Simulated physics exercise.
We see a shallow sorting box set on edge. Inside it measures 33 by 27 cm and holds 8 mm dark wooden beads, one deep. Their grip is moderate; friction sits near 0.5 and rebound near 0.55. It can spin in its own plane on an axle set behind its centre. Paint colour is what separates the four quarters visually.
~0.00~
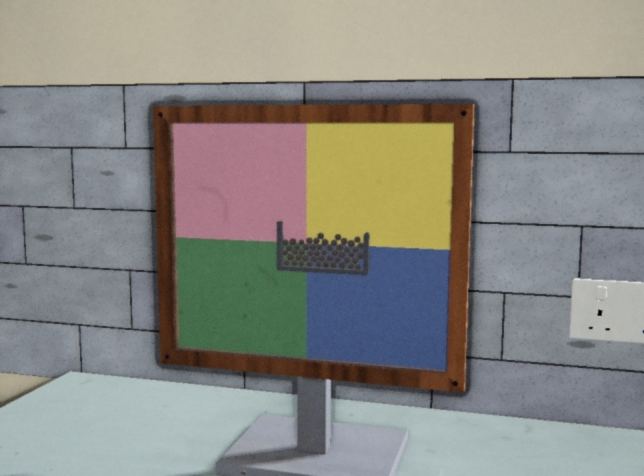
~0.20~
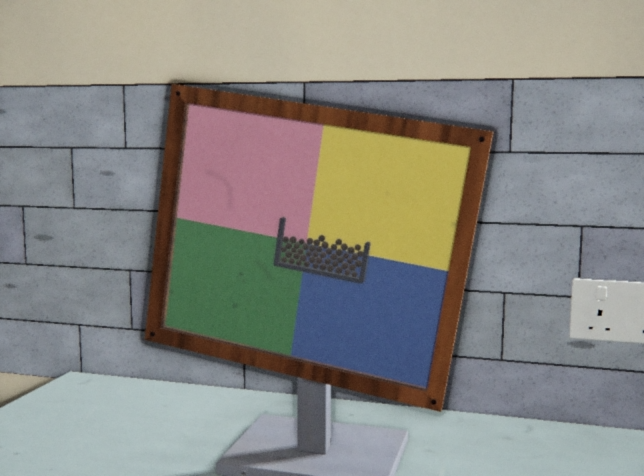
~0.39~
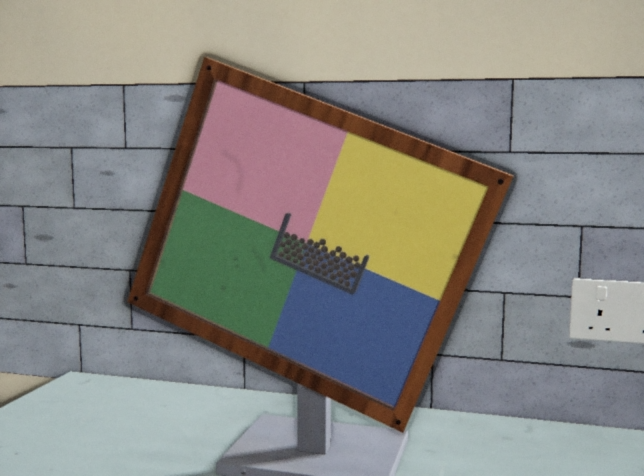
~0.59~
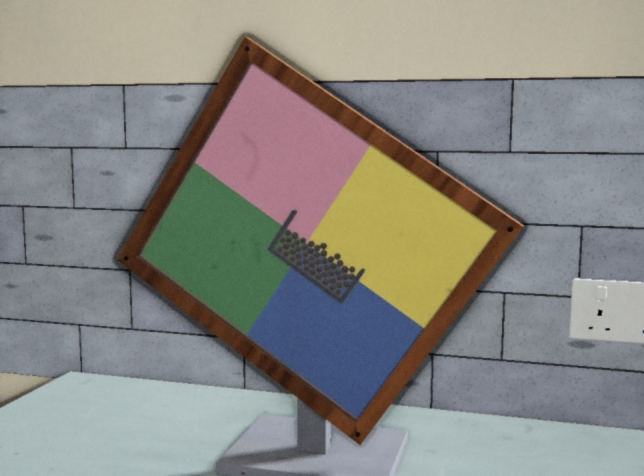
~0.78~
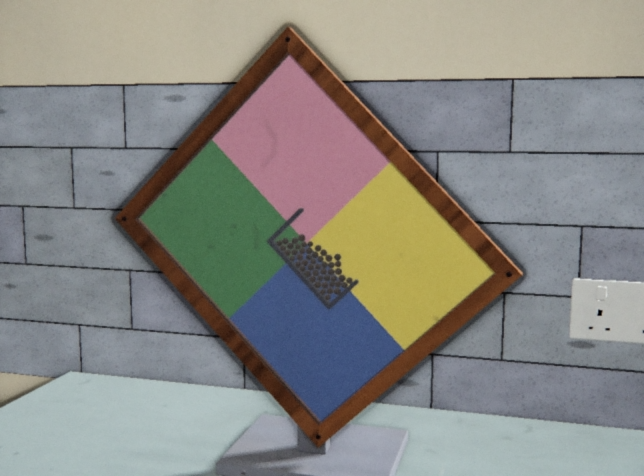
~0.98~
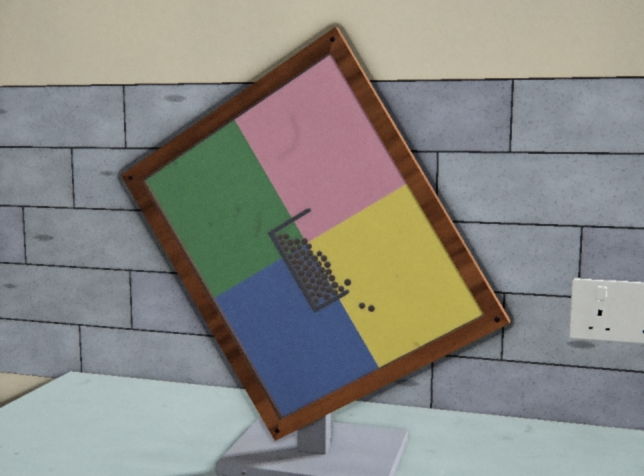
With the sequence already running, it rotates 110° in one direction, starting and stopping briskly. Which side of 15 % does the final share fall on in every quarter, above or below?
Pink - below; blue - below; green - below; yellow - above.
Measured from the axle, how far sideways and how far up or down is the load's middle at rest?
Offset approx. 3 cm right, 17 cm below.
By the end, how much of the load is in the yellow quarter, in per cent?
Something like 100 per cent finishes there.
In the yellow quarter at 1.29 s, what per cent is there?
Roughly 25 per cent of it.
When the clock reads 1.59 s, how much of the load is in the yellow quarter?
Share: Close to 60 percent.
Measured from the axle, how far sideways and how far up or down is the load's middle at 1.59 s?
Some 1 cm right and 9 cm below.
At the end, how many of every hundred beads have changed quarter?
Roughly 80 in a hundred.
After 1.29 s, it stands 78° clockwise; the beads' middle is in line with and 4 cm below the centre; blue 60 %, green 15 %, yellow 25 %.
After 1.59 s, it stands 97° clockwise; the beads' middle is 1 cm right of and 9 cm below the centre; blue 40 %, yellow 60 %.
After 1.86 s, it stands 110° clockwise; the beads' middle is 2 cm right of and 15 cm below the centre; blue 10 %, yellow 90 %.
At rest by 2.7 s, it stands 110° clockwise; pink 0 %, blue 0 %, green 0 %, yellow 100 %.
